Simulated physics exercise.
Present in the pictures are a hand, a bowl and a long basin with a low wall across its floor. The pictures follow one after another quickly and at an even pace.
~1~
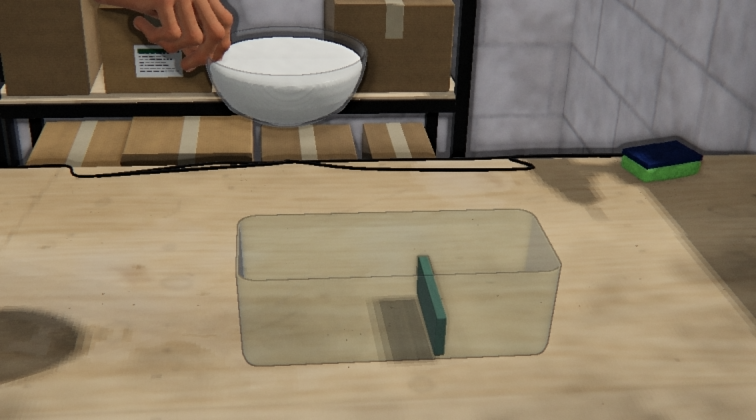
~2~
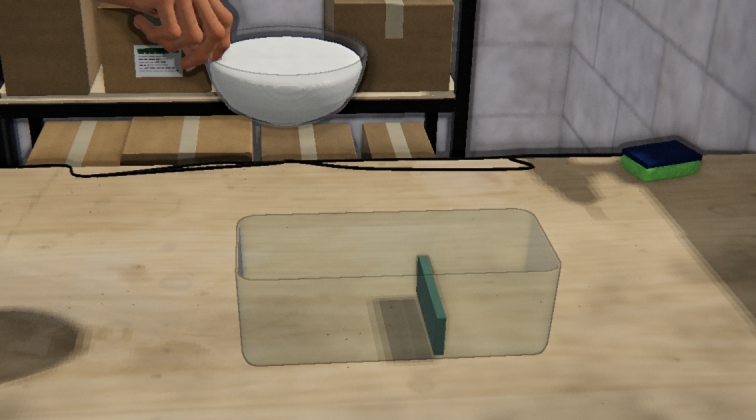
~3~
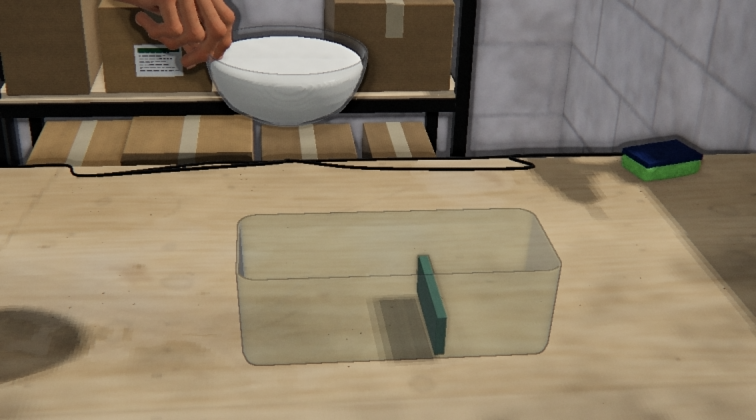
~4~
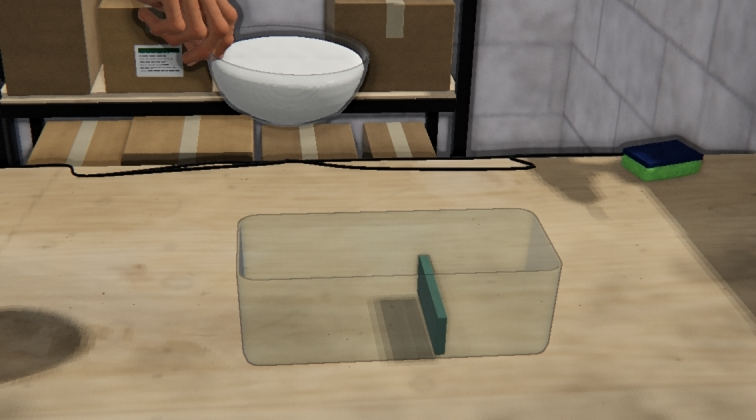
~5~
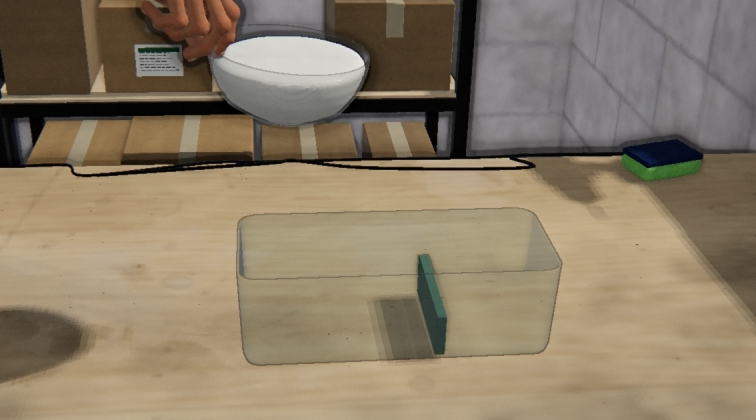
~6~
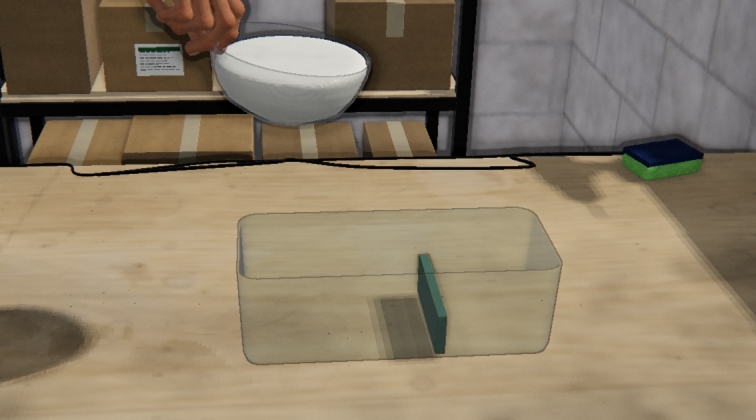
A hand held a clear bowl of white milk above a long see-through basin with a low green wall across its floor, then slowly tilted the bowl slightly to the right.
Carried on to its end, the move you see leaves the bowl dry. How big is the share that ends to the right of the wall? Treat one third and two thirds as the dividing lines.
Most likely the amount right of the wall will lie in the middle range, one third to two thirds.
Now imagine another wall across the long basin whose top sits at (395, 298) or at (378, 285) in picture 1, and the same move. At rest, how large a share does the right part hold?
Try one about 75 %, try two about 90 %.
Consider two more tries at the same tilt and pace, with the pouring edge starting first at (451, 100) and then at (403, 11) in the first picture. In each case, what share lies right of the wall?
Roughly 90 per cent, then roughly 80 per cent.
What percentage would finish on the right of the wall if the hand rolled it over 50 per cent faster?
About 40 per cent would end up there.
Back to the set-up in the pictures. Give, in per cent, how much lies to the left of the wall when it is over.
About 50 per cent.
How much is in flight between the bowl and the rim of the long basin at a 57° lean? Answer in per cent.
It's about 40 per cent.
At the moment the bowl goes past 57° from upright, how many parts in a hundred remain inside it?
45 in a hundred.
A moment on, the bowl is tipped part way and 46 per cent is still to pour, 7 is left of the wall and 8 right of it.
Next, the bowl is tipped on its side and 3 per cent is still to pour, 37 is left of the wall and 49 right of it.
Then the bowl is tipped on its side and 0 per cent is still to pour, 50 is left of the wall and 49 right of it.
Later the bowl is tipped on its side and 0 per cent is still to pour, 50 is left of the wall and 49 right of it.
Finally, 50 per cent lies left of the wall, 49 right of it and 1 outside.
